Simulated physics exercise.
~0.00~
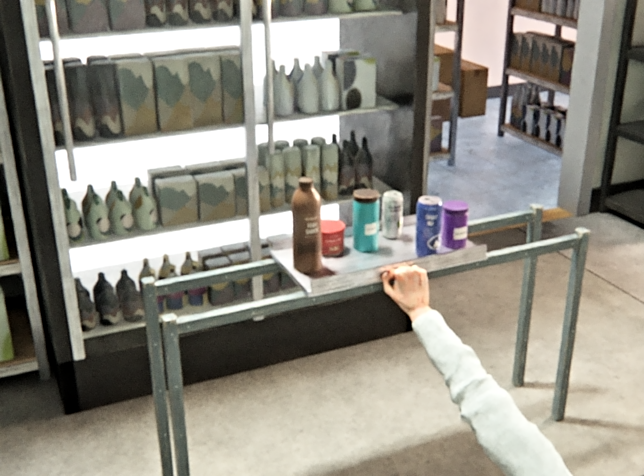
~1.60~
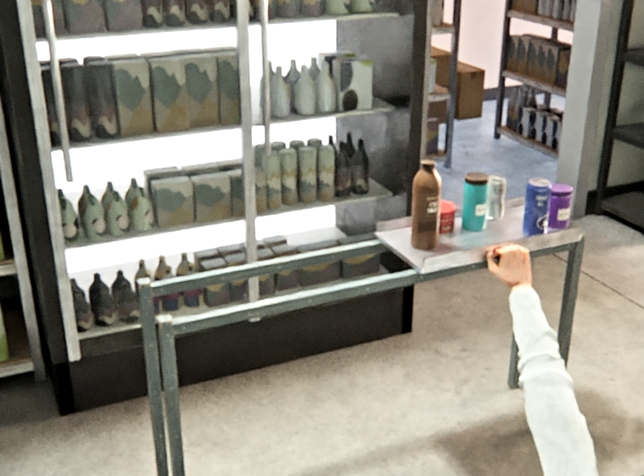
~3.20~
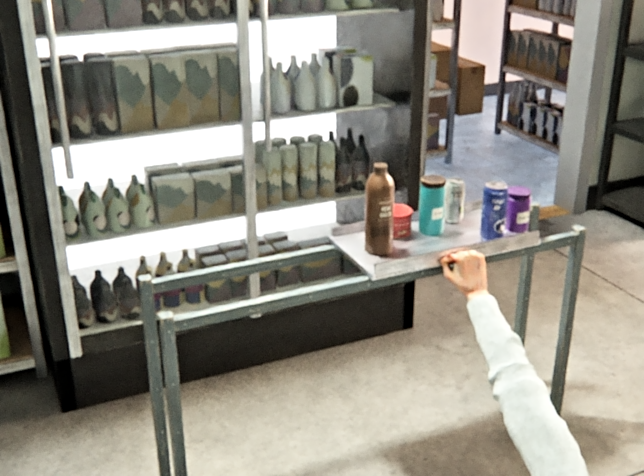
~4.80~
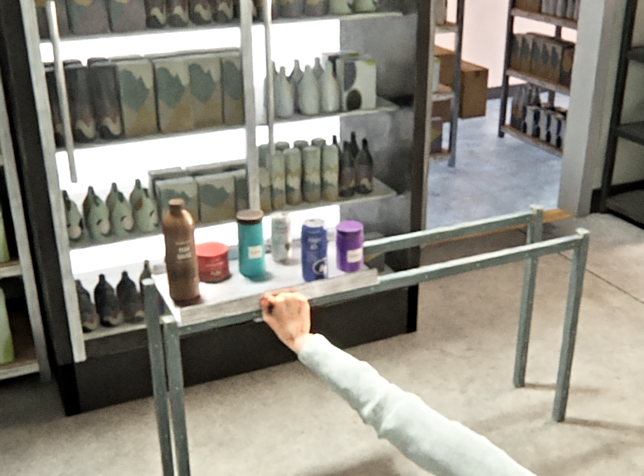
The clip shows a hand sliding a tray of six bottles, jars, cans and a tub along a metal frame, first to the right end, then back left to the opposite end, where the items remain standing on the tray, the brown bottle upright at its left.
